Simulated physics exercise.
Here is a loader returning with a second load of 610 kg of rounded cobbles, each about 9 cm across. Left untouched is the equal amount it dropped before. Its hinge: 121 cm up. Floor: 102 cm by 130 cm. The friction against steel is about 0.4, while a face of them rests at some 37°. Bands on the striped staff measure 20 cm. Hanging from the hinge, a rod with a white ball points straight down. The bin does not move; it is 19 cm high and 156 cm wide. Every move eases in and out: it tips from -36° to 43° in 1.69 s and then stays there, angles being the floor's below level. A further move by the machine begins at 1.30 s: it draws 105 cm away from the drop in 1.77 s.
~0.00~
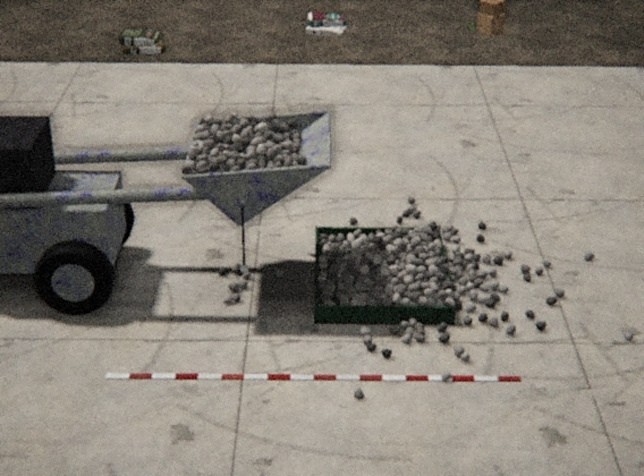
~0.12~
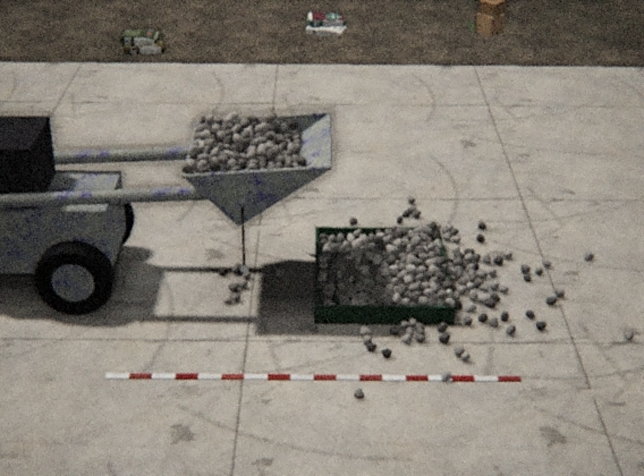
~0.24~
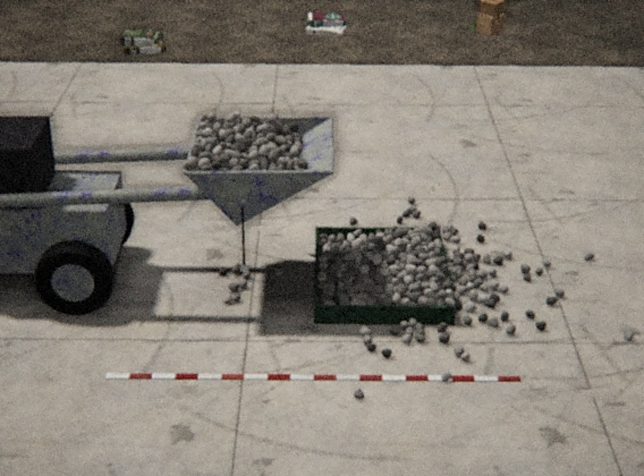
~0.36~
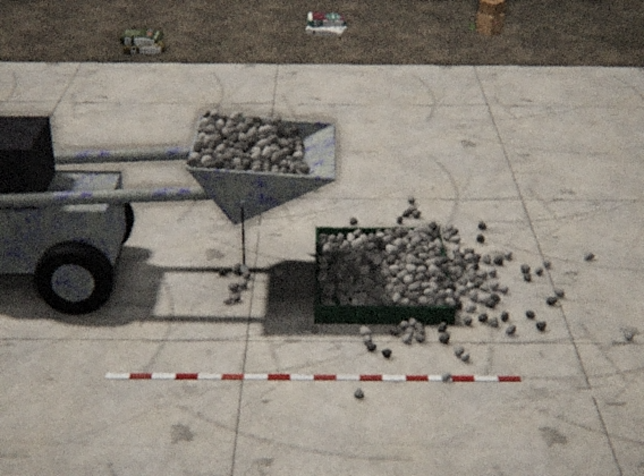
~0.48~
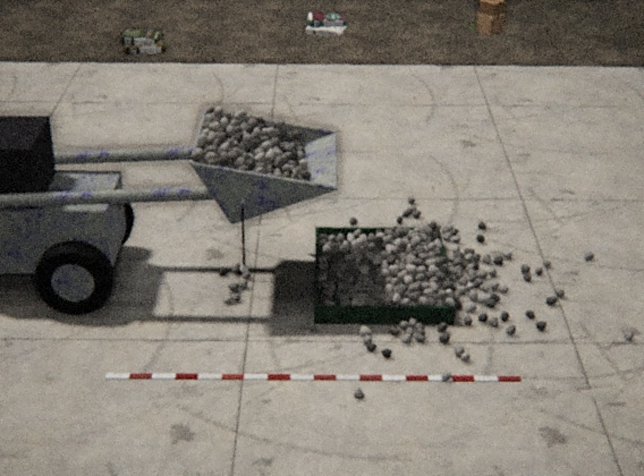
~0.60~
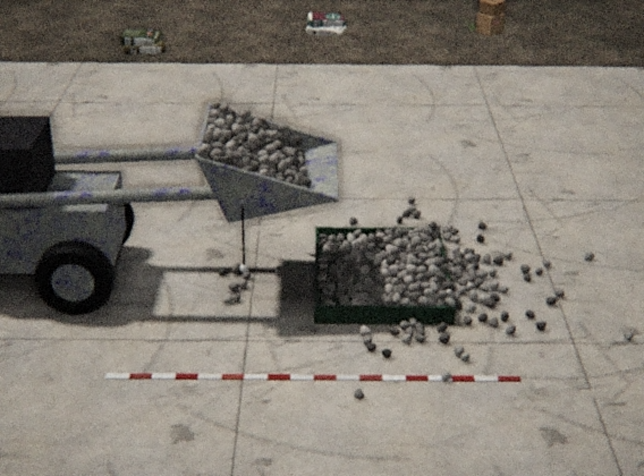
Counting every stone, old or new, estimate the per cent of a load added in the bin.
Roughly 45 per cent of a load more.
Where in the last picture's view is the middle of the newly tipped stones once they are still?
In the last view, about pixel (321, 266).
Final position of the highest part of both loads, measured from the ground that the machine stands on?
Some 42 cm above that level.
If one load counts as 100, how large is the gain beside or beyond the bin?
It comes to roughly 5 percent of a load.
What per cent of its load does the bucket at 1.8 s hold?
Some 20 %, roughly, is held.
After 1.3 s the floor is at 31°; in per cent of one load, 97 in the bucket, 2 short of the bin, 84 in the bin, 18 beside or beyond the bin; the foremost stones are at (576, 282).
After 1.8 s the floor is at 43°; in per cent of one load, 18 in the bucket, 36 short of the bin, 128 in the bin, 20 beside or beyond the bin; the foremost stones are at (576, 282).
After 3.5 s the floor is at 43°; in per cent of one load, 0 in the bucket, 50 short of the bin, 127 in the bin, 25 beside or beyond the bin; the foremost stones are at (576, 282).
After 6.3 s the floor is at 43°; in per cent of one load, 0 in the bucket, 50 short of the bin, 127 in the bin, 25 beside or beyond the bin; the foremost stones are at (576, 282). Net gain in the bin, 45.
